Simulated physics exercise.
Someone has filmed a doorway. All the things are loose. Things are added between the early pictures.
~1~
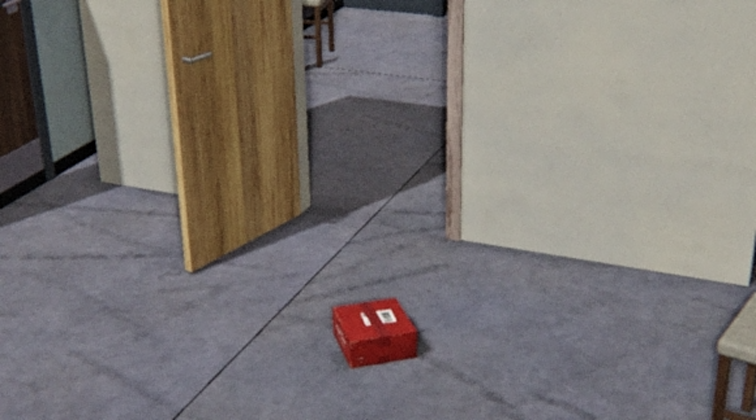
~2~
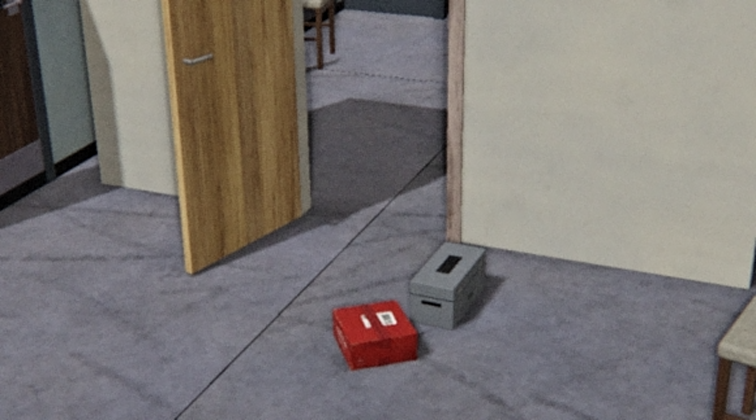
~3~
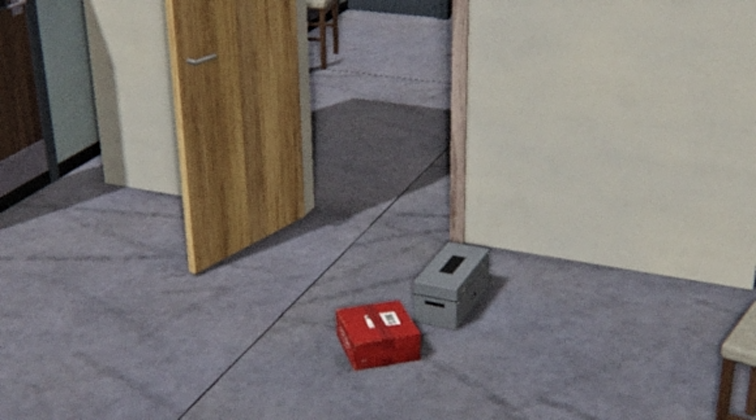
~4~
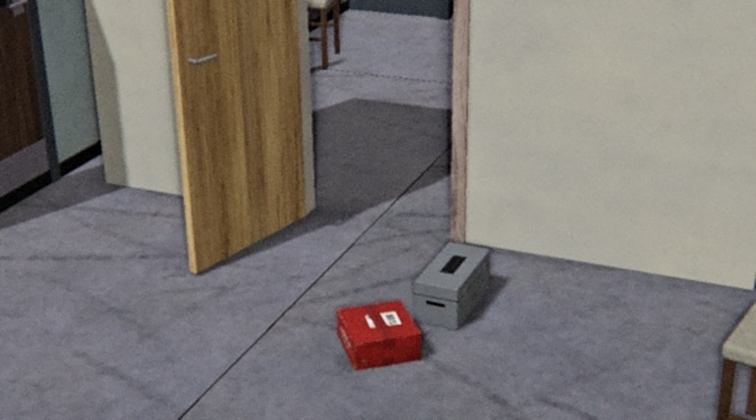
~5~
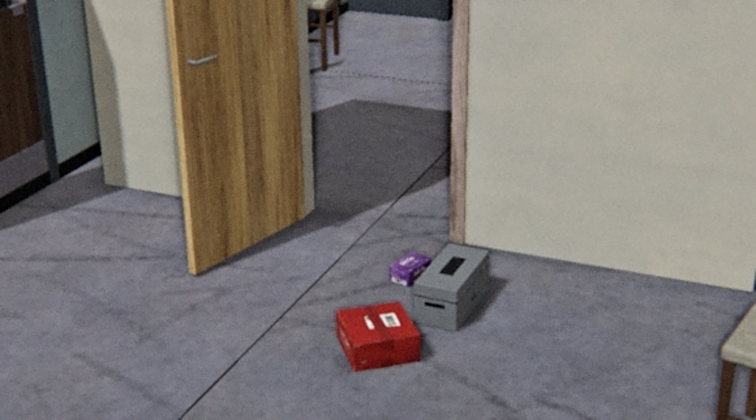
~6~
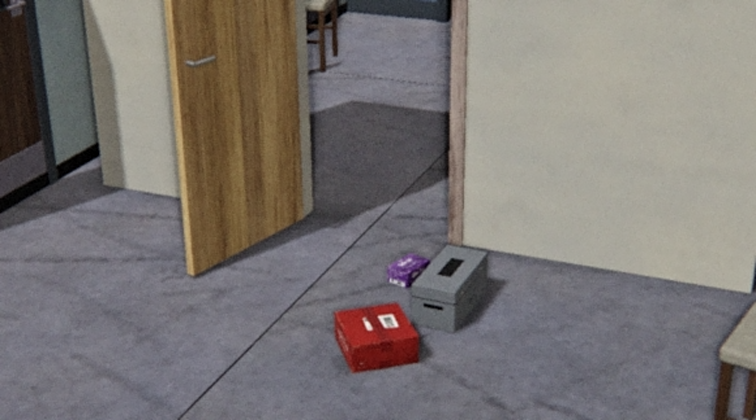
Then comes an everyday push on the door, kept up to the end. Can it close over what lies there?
Outcome: The door closes.
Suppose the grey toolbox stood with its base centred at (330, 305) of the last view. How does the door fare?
Then it closes.
Then, 0.70 s later than the last frame, door 88° open.
Then, 1.30 s later than the last frame, door 58° open.
Then, 1.70 s later than the last frame, door 36° open.
Then, 2.10 s later than the last frame, door 13° open.
When it is over, door 0° open; all 3 as before. End places, in pixels of the last picture, purple box near (412, 271).
